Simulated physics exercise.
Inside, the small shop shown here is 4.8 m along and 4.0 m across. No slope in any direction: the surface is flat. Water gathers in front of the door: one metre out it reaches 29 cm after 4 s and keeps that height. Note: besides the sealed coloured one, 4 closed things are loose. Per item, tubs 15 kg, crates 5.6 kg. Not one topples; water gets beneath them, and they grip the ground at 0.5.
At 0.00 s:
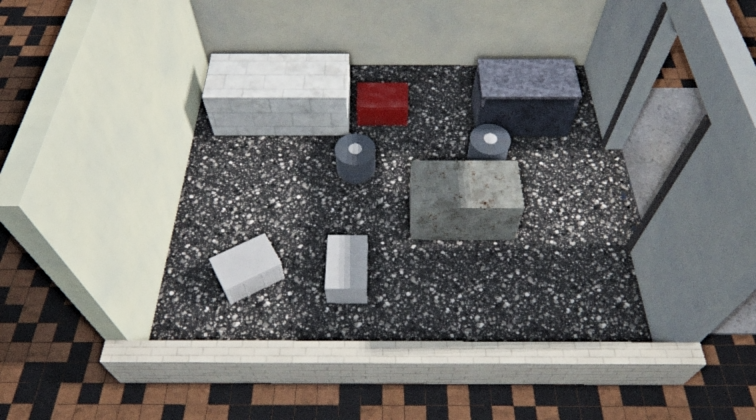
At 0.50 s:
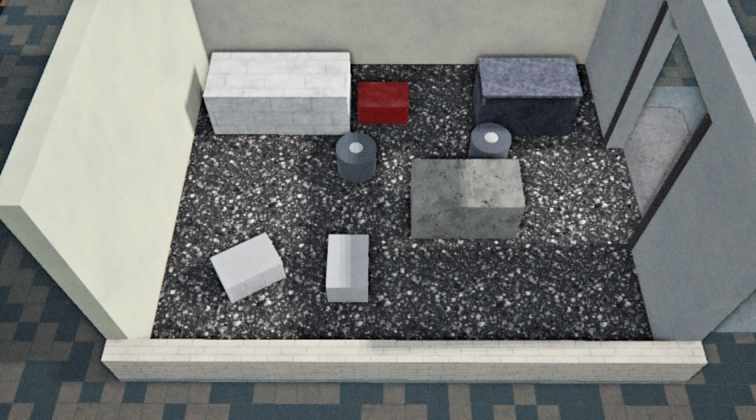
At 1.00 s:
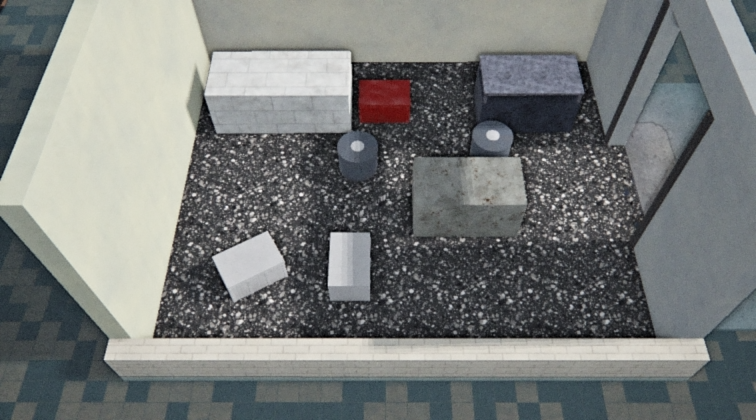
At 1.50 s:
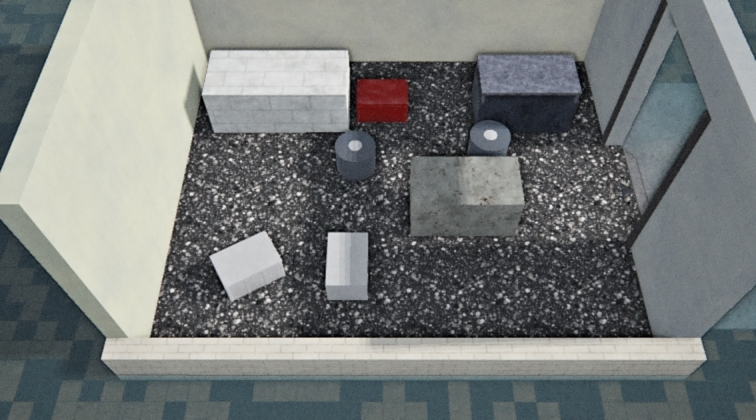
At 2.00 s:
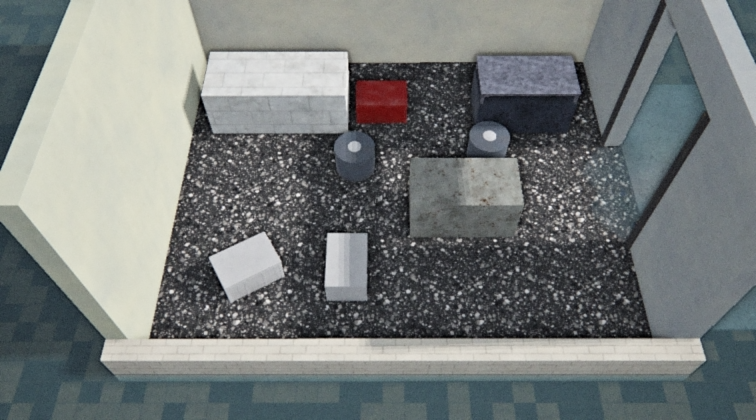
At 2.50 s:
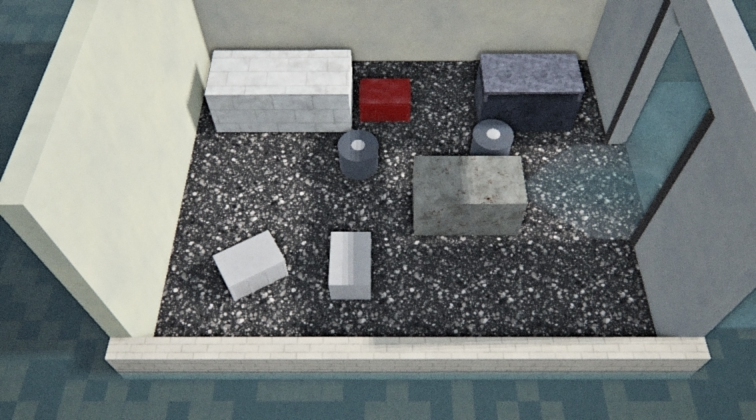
We see a small walled shop with a red crate, pale and grey blocks and two grey cylinders, as bluish water covers the brown tiles outside, then enters through the right-hand doorway and spreads across the speckled floor; nothing inside shifts.
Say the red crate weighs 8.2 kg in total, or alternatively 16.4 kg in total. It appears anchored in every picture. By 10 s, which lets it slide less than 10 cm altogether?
I'd say it needs more than both.
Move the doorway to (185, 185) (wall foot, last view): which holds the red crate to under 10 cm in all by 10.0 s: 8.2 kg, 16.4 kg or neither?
In that case only the heavier option works.
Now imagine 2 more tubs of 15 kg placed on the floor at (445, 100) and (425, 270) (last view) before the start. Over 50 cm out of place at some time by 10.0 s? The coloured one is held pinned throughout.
Results: Threshold not reached; threshold not reached.
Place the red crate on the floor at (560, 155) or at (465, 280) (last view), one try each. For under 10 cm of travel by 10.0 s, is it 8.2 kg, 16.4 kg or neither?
For the first spot both come up short, for the second both come up short.
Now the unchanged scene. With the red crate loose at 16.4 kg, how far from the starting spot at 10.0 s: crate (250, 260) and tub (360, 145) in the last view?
In that order: 30 cm, 150 cm.
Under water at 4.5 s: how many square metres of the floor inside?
About 7.0 m2.
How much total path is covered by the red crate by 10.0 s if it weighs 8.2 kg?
80 cm in all.
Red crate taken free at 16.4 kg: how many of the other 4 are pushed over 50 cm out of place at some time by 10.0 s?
The total is 4.
After 3.5 s the red crate would be 0 cm from its start with 8.2 kg and 0 cm from its start with 16.4 kg; 0 cm of water round it then.
After 4.5 s the red crate would be 0 cm from its start with 8.2 kg and 0 cm from its start with 16.4 kg; 2 cm of water round it then.
After 7.0 s the red crate would be 65 cm from its start with 8.2 kg and 66 cm from its start with 16.4 kg; 7 cm of water round it then.
After 10.0 s the red crate would be 66 cm from its start with 8.2 kg and 67 cm from its start with 16.4 kg; 9 cm of water round it then.
